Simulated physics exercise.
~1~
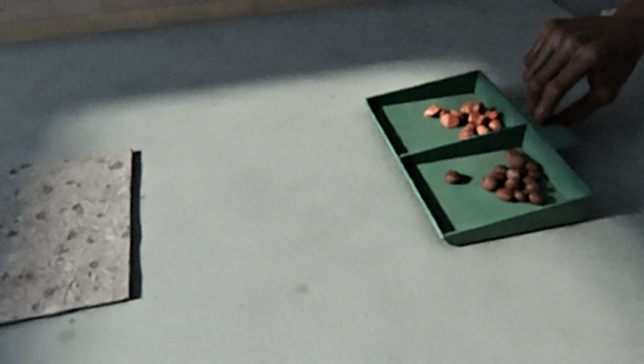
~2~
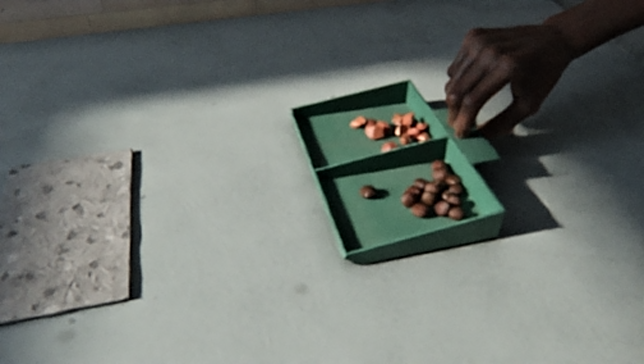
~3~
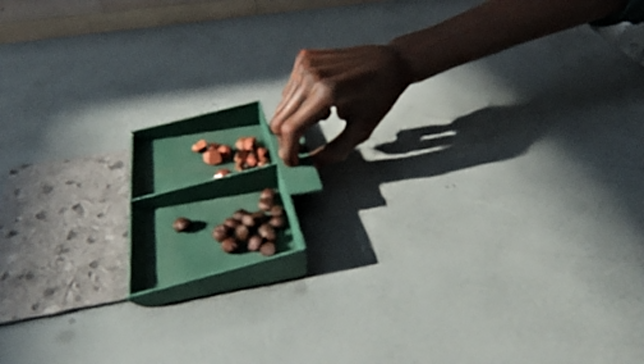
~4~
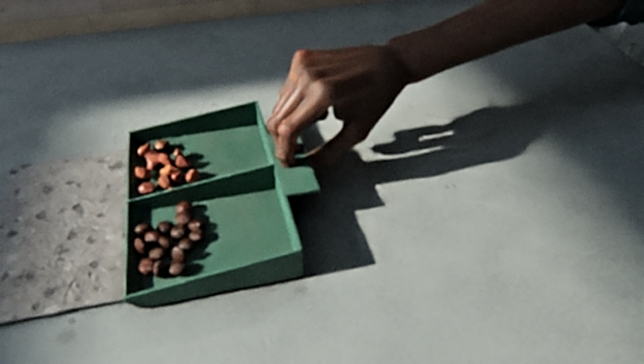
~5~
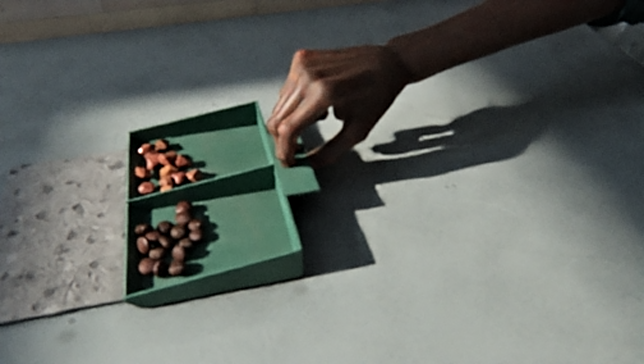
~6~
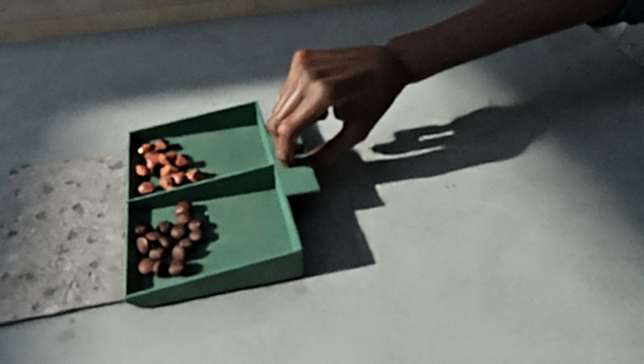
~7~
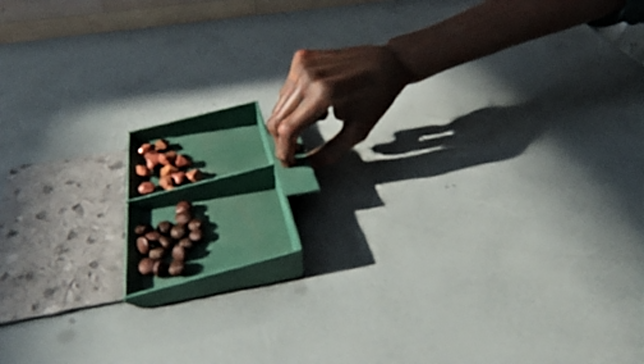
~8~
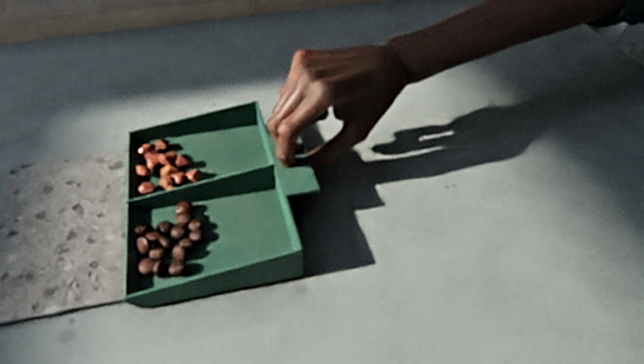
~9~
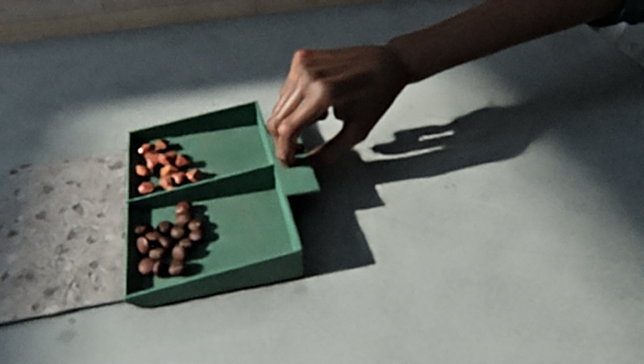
A hand slid a green two-part tray of reddish and dark brown nut-like pieces left along a table until it stopped against a speckled slab. Both piles then shifted to the tray's left side and stayed inside while the hand remained at the tab.
